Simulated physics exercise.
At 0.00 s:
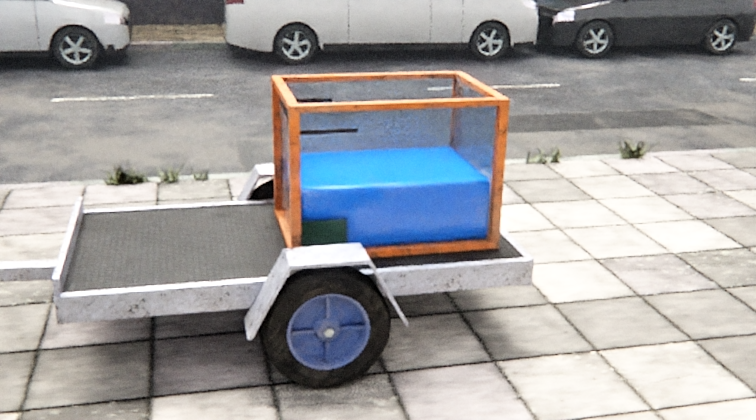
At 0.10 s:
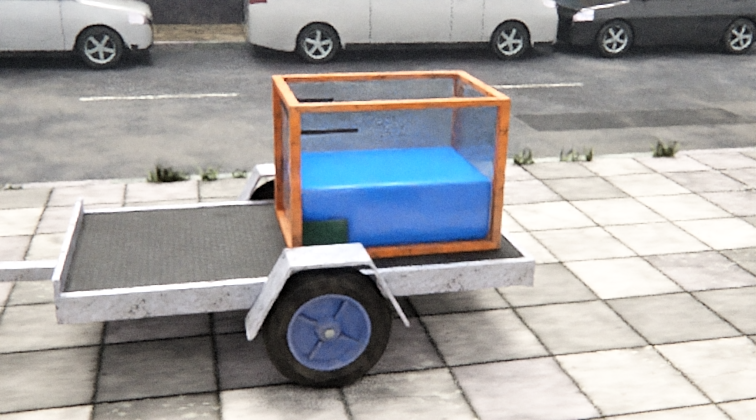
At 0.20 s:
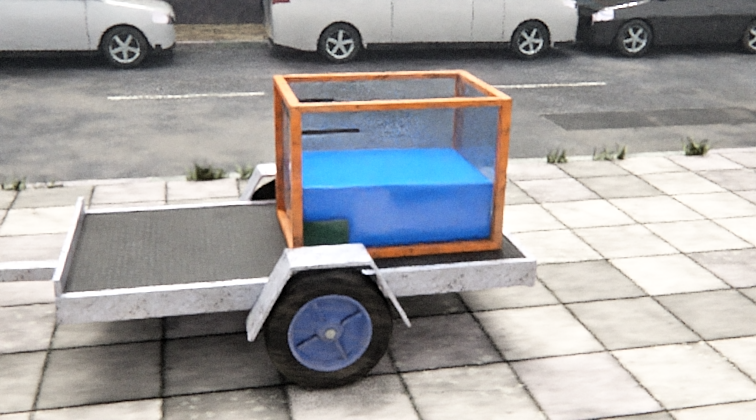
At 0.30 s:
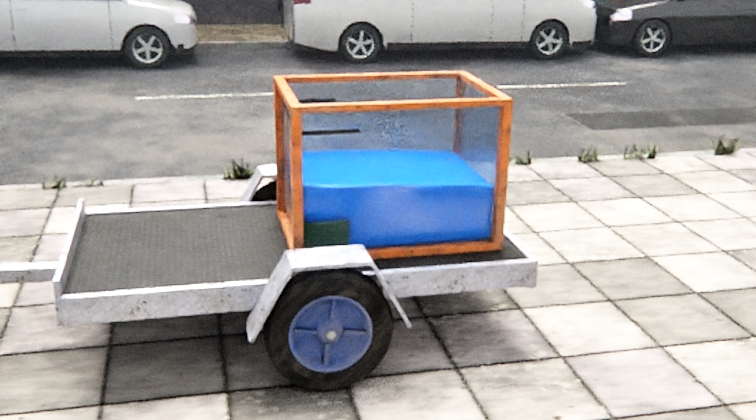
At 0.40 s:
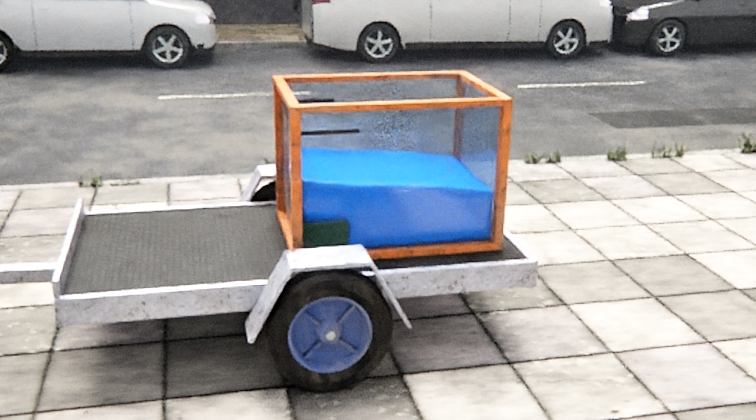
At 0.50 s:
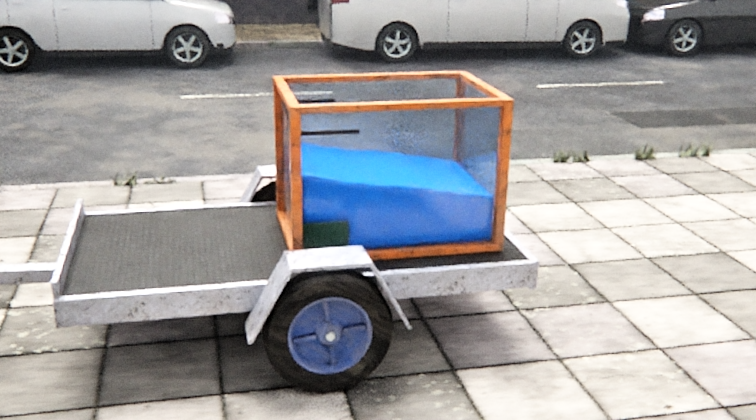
A paved area beside a road with parked cars is seen from the side and slightly above, the camera keeping pace with a trailer. The grey trailer, with a blue-hubbed wheel, carries a clear, orange-edged tank of bright blue liquid on the right of its dark bed. As the paving and cars slide rightward behind it, the liquid, level at first, gradually rises at the left and sinks at the right.
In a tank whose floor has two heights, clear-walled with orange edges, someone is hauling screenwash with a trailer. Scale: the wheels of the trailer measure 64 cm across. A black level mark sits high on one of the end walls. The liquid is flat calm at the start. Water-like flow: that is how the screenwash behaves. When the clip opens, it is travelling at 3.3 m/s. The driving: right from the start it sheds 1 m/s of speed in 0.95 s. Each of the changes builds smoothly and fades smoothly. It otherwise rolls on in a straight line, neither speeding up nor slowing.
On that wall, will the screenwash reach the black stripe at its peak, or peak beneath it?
It can't clear it.
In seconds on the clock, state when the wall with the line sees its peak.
Somewhere near 2.2 seconds, I reckon.
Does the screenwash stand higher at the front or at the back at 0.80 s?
It is heaped towards the forward side.
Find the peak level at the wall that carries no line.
Roughly 50 centimetres.
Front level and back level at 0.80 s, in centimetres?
Front 50 cm, back 22 cm.
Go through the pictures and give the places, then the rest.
The first picture shows the screenwash reaches (312, 185) at the front end; it reaches (474, 176) at the back end; no slope yet; edge of the step at (323, 222); the front is on the left, levels are read along the near wall; the black line, on the front wall, is at (319, 132); a wheel hub at (330, 336).
The second picture shows the screenwash reaches (312, 185) at the front end; it reaches (475, 176) at the back end; no slope yet.
The third picture shows the screenwash reaches (313, 185) at the front end; it reaches (477, 176) at the back end; hardly any slope.
The fourth picture shows the screenwash reaches (314, 180) at the front end; it reaches (477, 181) at the back end; it is heaped 3° towards the front.
The fifth picture shows the screenwash reaches (313, 176) at the front end; it reaches (477, 187) at the back end; it is heaped 7° towards the front.
The sixth picture shows the screenwash reaches (313, 171) at the front end; it reaches (477, 190) at the back end; it is heaped 10° towards the front; a wheel hub at (332, 340).
After 0.80 s it stands 23 cm high behind and 49 cm in front; all of it is still inside.
After 1.25 s it stands 41 cm high behind and 34 cm in front; all of it is still inside.
After 1.70 s it stands 38 cm high behind and 26 cm in front; all of it is still inside.
After 3.93 s the waves are smaller; the highest at the front wall was 60 cm, at 2.20 s, against a line at 66 cm.
